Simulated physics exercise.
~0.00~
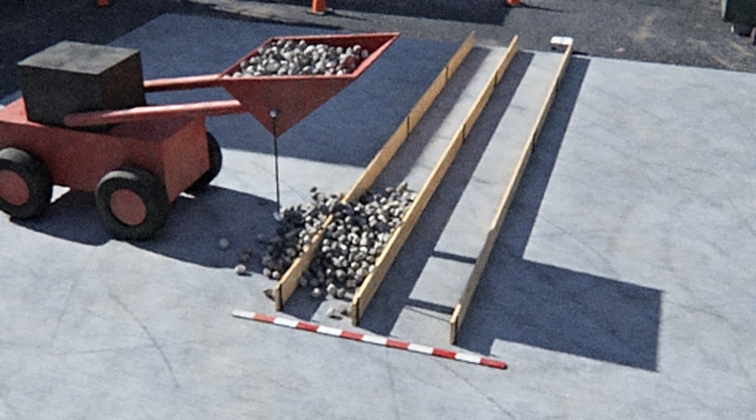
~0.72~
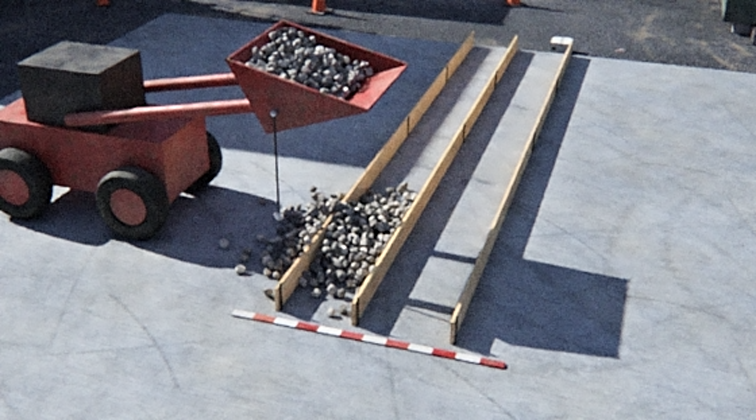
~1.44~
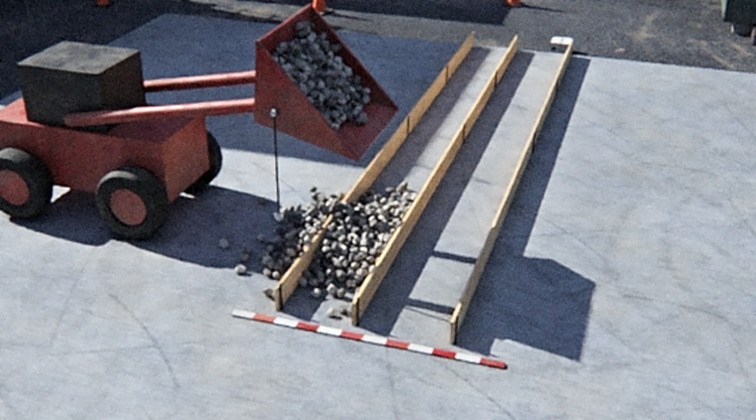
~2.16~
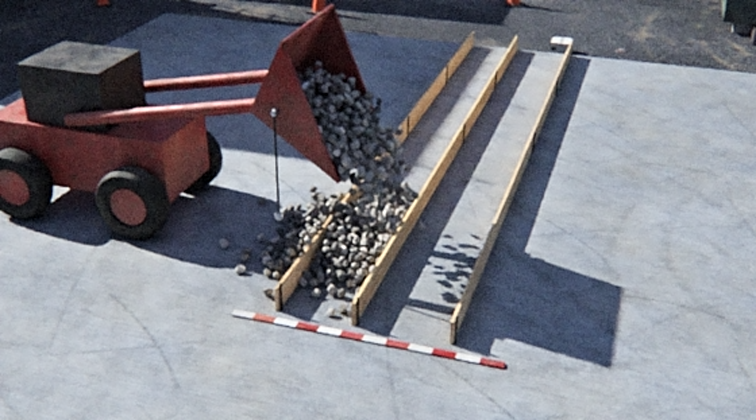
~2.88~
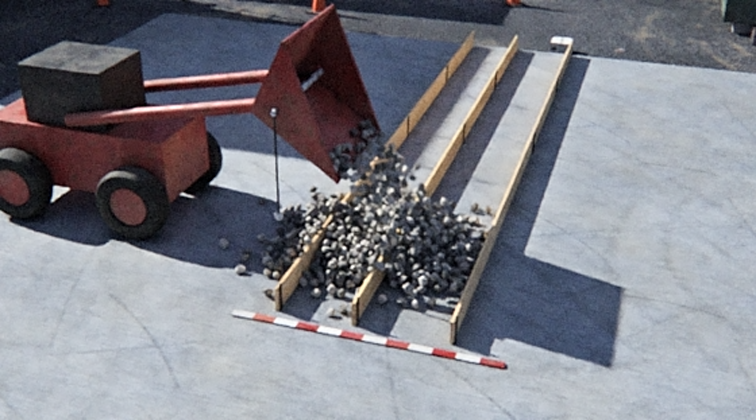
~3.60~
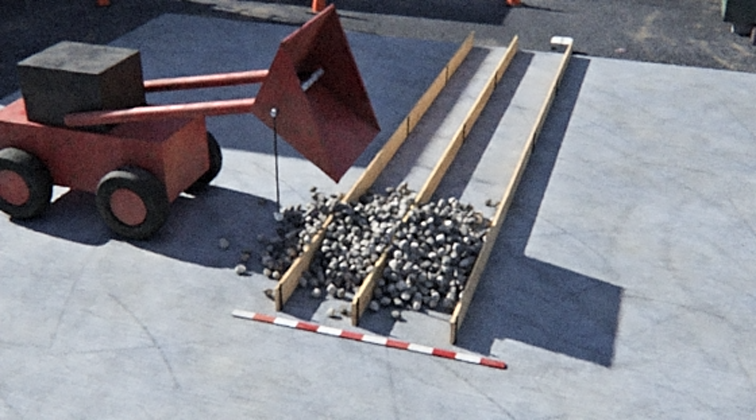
A red loader's raised bucket of grey stones tips forward and pours its load onto a loose pile lying among wooden planks on a pale floor. The stones spill over the middle plank and settle across both bays, while the emptied bucket stays tilted above them.
